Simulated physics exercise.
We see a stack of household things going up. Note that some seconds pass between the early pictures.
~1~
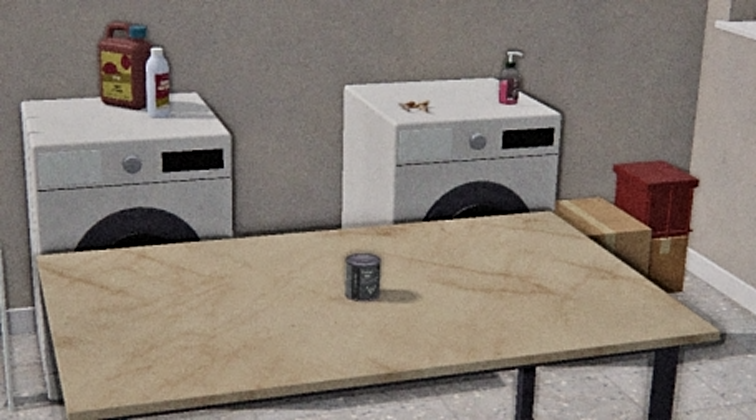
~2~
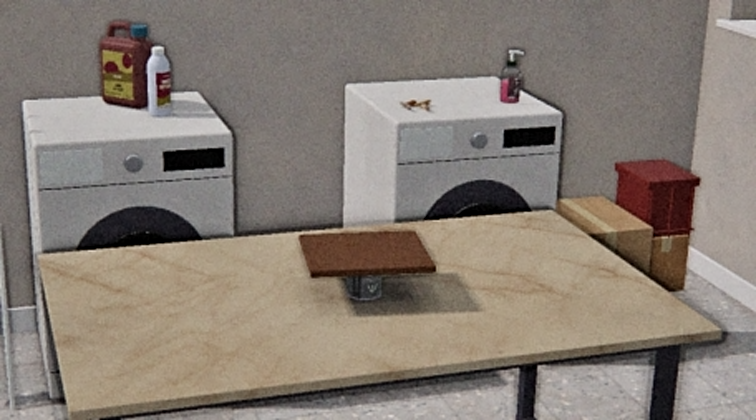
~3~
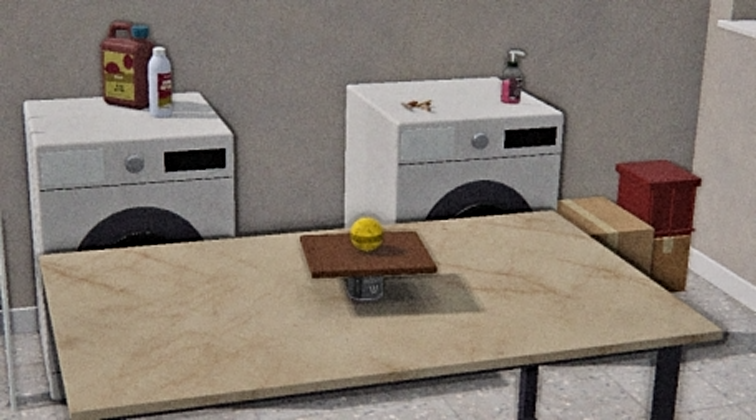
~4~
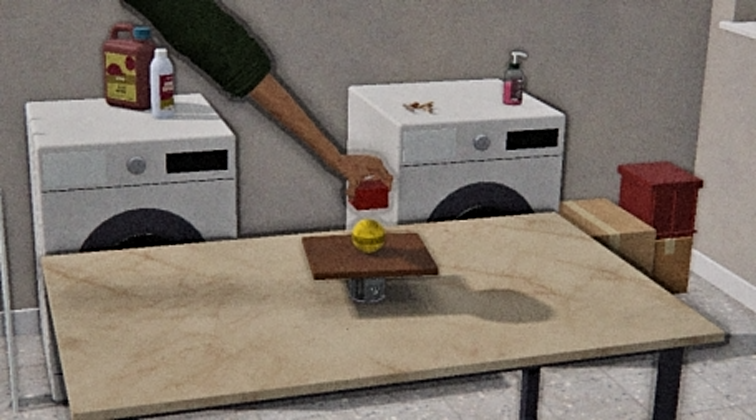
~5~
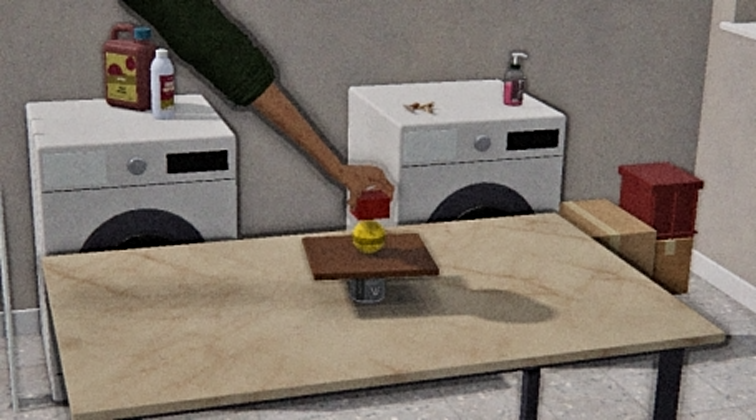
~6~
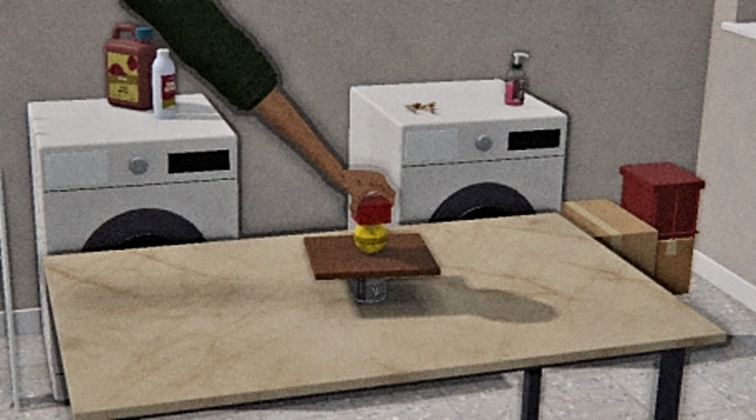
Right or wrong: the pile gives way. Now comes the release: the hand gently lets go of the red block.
Right.
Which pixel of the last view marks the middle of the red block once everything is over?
At about (365, 253).
Then, 1.40 s later than the last frame, red block now fallen.
Then, 1.60 s later than the last frame, brown tray tilted by 19°; yellow ball moved a little.
Then, 1.80 s later than the last frame, yellow ball moved a little; brown tray tilted by 3°.
When it is over, fallen, red block; moved from the start, yellow ball; the other 2 as before. End places, in pixels of the last picture, red block near (365, 253). The pile loses its balance.
